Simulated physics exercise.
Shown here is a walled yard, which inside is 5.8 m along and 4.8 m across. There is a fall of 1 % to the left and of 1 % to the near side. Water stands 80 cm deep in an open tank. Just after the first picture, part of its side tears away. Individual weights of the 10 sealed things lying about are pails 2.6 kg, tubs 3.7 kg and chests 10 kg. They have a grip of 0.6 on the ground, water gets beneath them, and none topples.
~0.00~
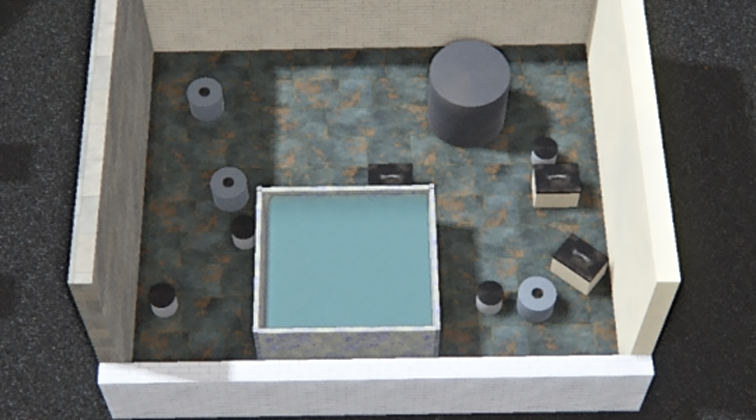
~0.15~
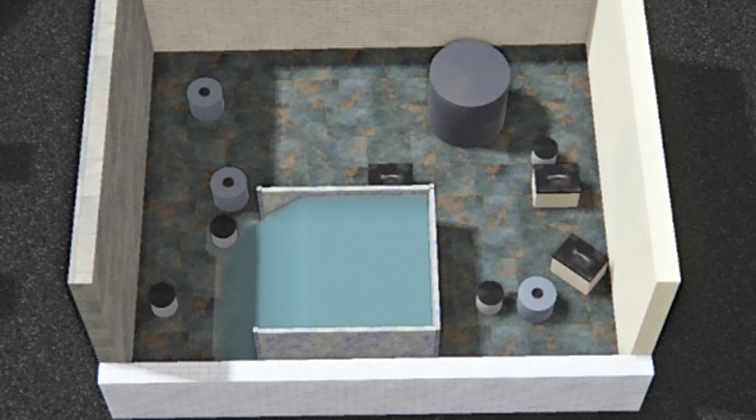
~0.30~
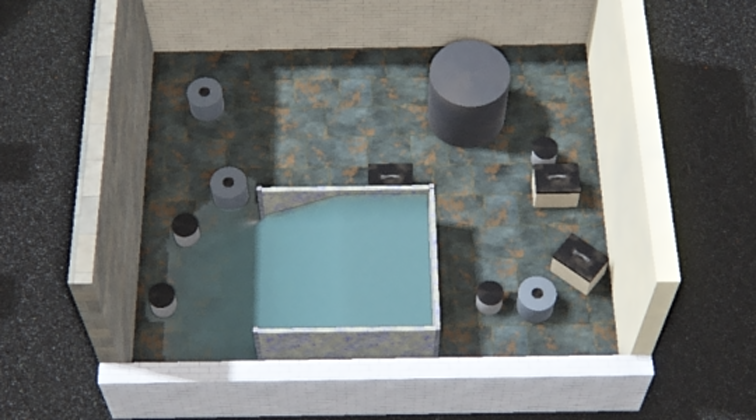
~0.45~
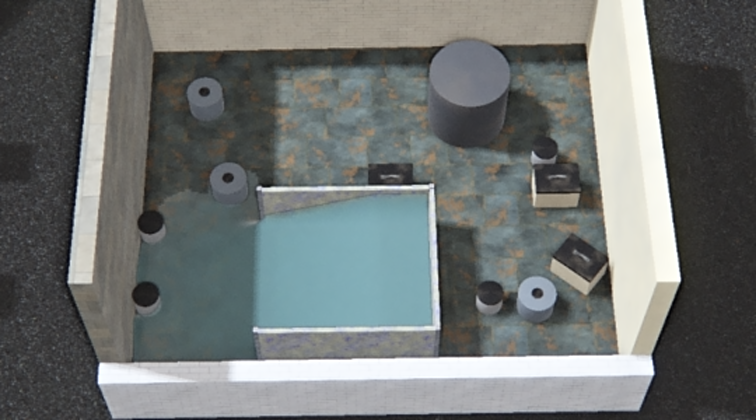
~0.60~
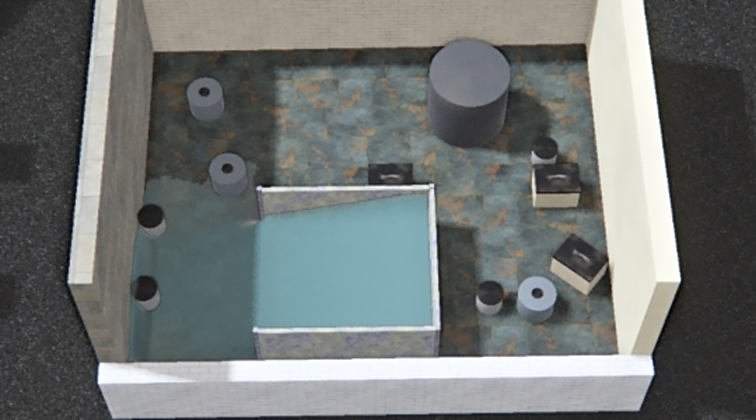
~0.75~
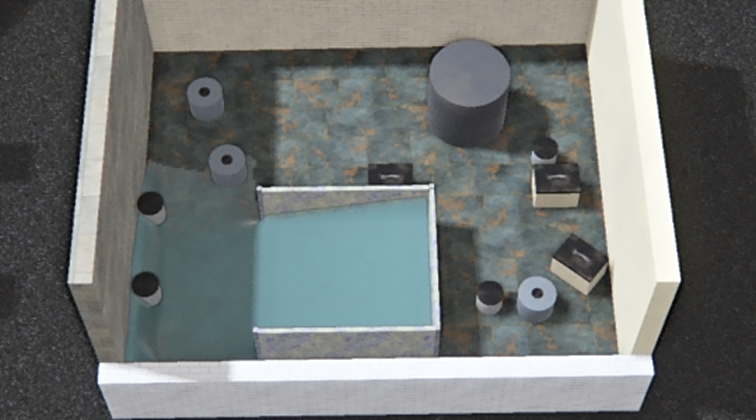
Water pours from the tank's open left side and pushes a small pail leftward.
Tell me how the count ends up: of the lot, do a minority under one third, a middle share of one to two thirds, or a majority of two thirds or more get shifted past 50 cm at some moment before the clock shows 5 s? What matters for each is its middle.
From a third up to two thirds.
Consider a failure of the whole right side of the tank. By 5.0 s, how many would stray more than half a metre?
Then it comes to 7 of them.
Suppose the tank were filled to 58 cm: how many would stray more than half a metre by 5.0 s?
Then the count would be 4.
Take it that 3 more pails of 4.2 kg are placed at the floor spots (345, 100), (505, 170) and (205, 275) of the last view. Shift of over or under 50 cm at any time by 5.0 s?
One after another they come out above it, inside the limit, above it.
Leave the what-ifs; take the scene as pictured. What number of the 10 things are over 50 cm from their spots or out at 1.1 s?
2 in all.
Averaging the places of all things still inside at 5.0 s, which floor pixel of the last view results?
It sits at about (456, 223).
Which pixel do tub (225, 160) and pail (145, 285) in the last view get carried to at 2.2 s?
About (261, 144) for the first and (142, 312) for the second.
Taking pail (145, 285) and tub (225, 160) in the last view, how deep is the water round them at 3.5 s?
Around 21 cm and 3 cm.
After 1.1 s 2 of 10 are over 50 cm from their spots; 2 afloat.
After 2.2 s 3 of 10 are over 50 cm from their spots; 3 afloat.
After 3.5 s 4 of 10 are over 50 cm from their spots; 3 afloat.
After 5.0 s 4 of 10 are over 50 cm from their spots, and 4 have been at some point; 5 afloat.
